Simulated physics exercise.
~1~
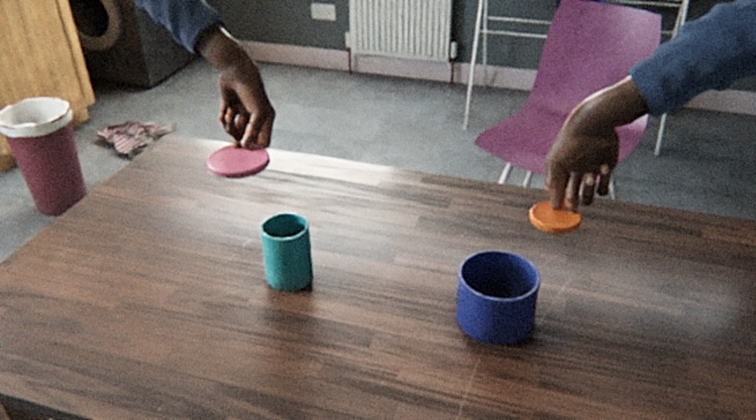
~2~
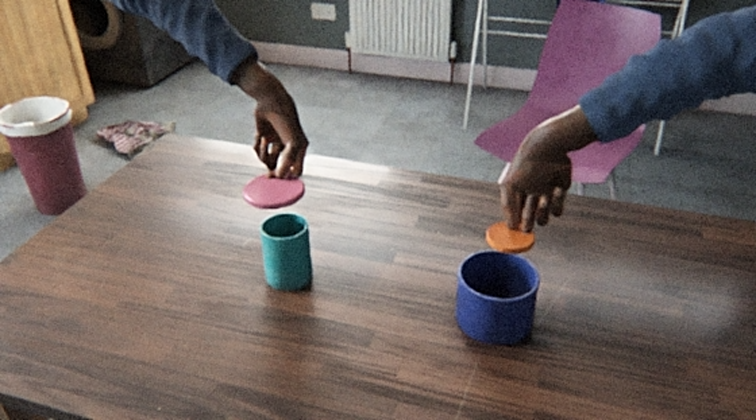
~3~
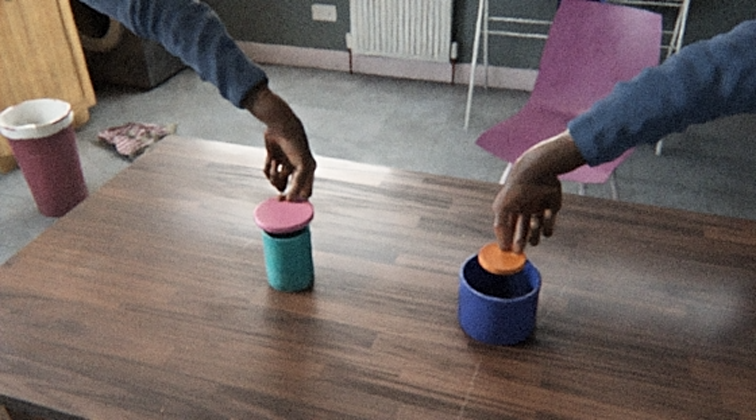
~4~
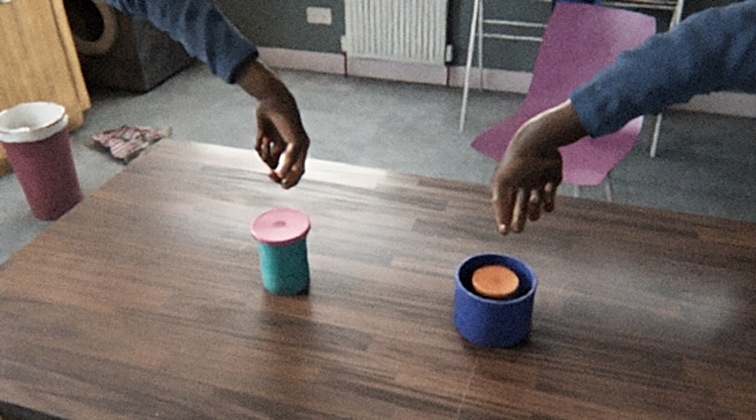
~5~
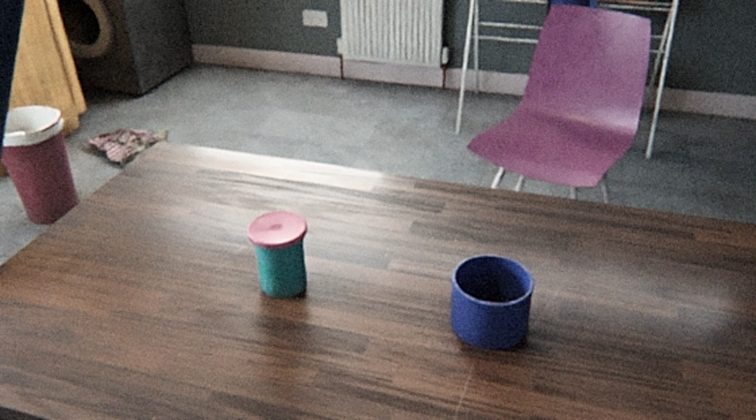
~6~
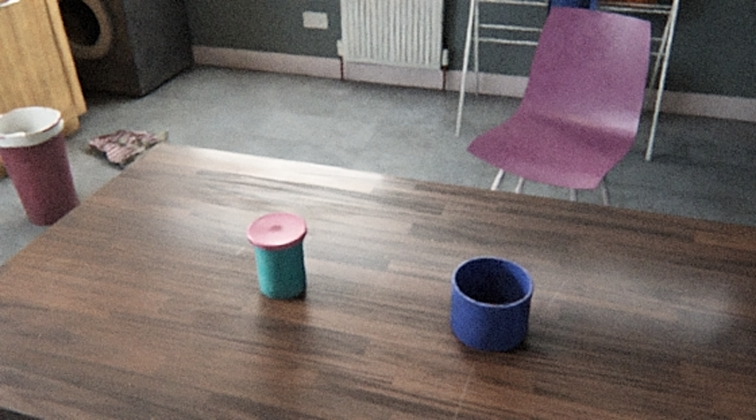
Two hands lowered a pink disc onto a teal cup and a smaller orange disc over a wide blue pot on a wooden table, then let go and withdrew, leaving the pink one covering the cup while the orange one dropped inside the pot, out of sight.
